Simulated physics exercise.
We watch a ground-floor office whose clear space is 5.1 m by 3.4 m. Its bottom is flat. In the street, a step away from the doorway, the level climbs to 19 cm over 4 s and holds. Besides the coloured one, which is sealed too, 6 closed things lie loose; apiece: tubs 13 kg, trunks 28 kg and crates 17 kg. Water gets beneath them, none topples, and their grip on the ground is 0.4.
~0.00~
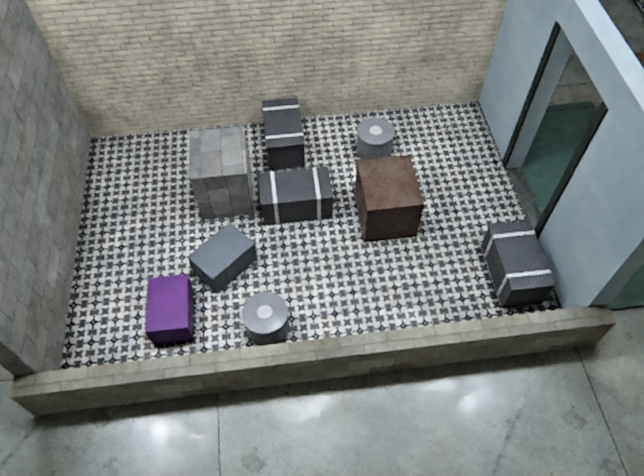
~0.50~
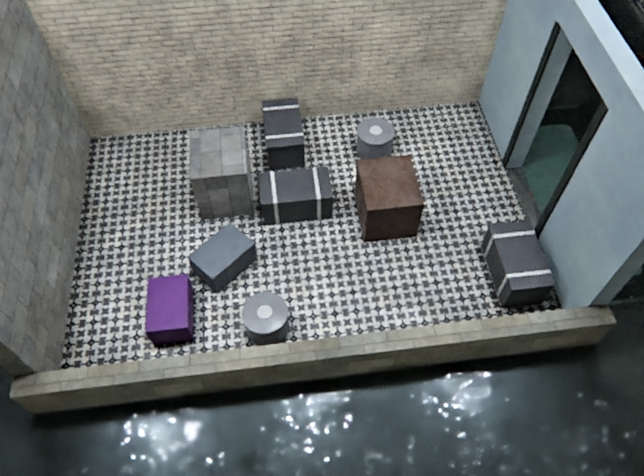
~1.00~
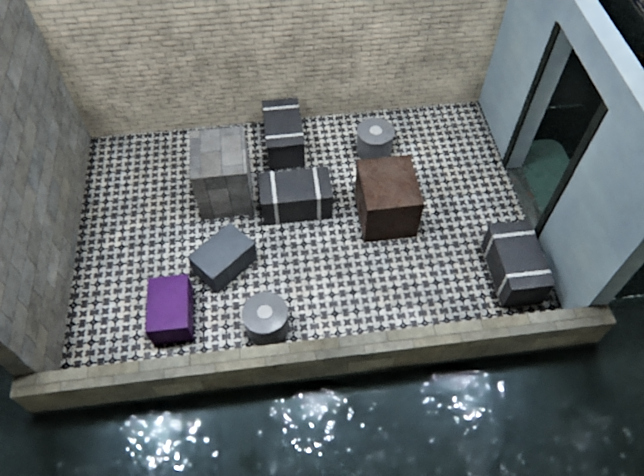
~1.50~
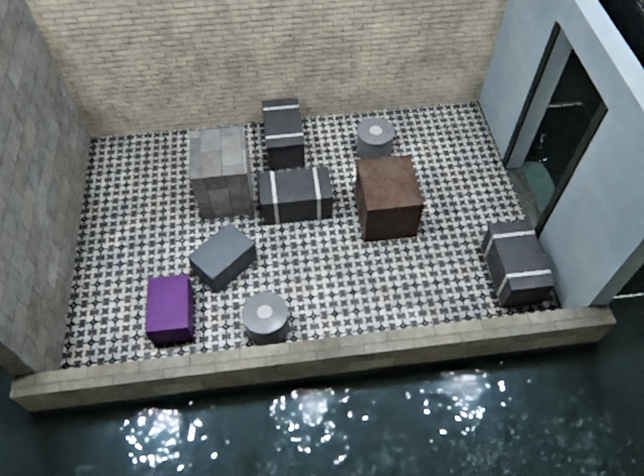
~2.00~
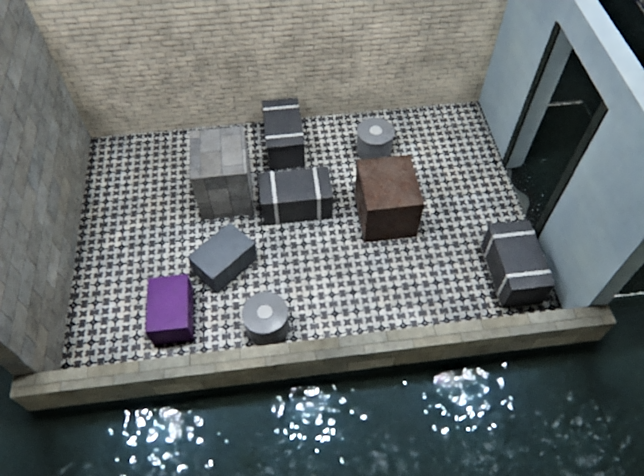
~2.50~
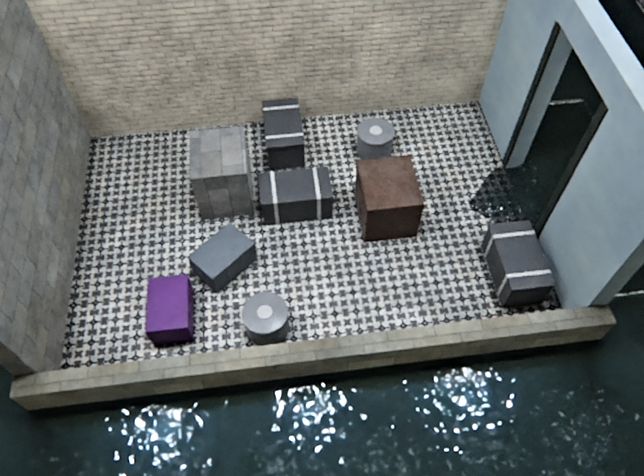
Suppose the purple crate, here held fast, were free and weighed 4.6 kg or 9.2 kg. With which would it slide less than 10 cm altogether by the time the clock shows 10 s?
For it, only the higher weight holds it.
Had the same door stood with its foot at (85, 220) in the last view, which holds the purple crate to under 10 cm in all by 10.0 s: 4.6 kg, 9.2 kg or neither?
In that case neither weight holds it.
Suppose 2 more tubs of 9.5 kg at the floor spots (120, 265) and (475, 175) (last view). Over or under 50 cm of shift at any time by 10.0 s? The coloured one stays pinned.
In that order: Less, over.
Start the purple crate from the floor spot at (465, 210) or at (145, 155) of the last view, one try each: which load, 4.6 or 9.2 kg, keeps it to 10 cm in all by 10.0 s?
In that order: Neither is enough; neither holds.
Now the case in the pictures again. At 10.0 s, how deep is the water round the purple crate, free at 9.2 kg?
About 3 cm.
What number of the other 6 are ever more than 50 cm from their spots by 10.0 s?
1 of them.
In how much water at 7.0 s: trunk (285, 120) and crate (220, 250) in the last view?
About 6 and 3 cm.
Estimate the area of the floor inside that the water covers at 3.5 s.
Some 2.0 m2.
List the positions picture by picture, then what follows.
The purple crate at (167, 302) rests on the ground; 0.0 m2 under water; 0 of 7 have shifted, in the first picture.
The purple crate at (167, 302) rests on the ground; 0.0 m2 under water; 0 of 7 have shifted, in the second picture.
The purple crate at (167, 302) rests on the ground; water covers 0.0 m2; 0 of 7 have shifted, in the third picture.
The purple crate at (167, 302) rests on the ground; water covers 0.0 m2; 0 of 7 have shifted, in the fourth picture.
The purple crate at (167, 302) rests on the ground; 0.0 m2 under water; 0 of 7 have shifted, in the fifth picture.
The purple crate at (167, 302), on the bottom; water covers 0.3 m2; 0 of 7 have shifted, in the sixth picture.
After 3.5 s the purple crate would be 0 cm from its start with 4.6 kg and 0 cm from its start with 9.2 kg; 0 cm of water round it then.
After 4.5 s the purple crate would be 0 cm from its start with 4.6 kg and 0 cm from its start with 9.2 kg; 0 cm of water round it then.
After 7.0 s the purple crate would be 2 cm from its start with 4.6 kg and 0 cm from its start with 9.2 kg; 2 cm of water round it then.
After 10.0 s the purple crate would be 32 cm from its start with 4.6 kg and 0 cm from its start with 9.2 kg; 3 cm of water round it then.
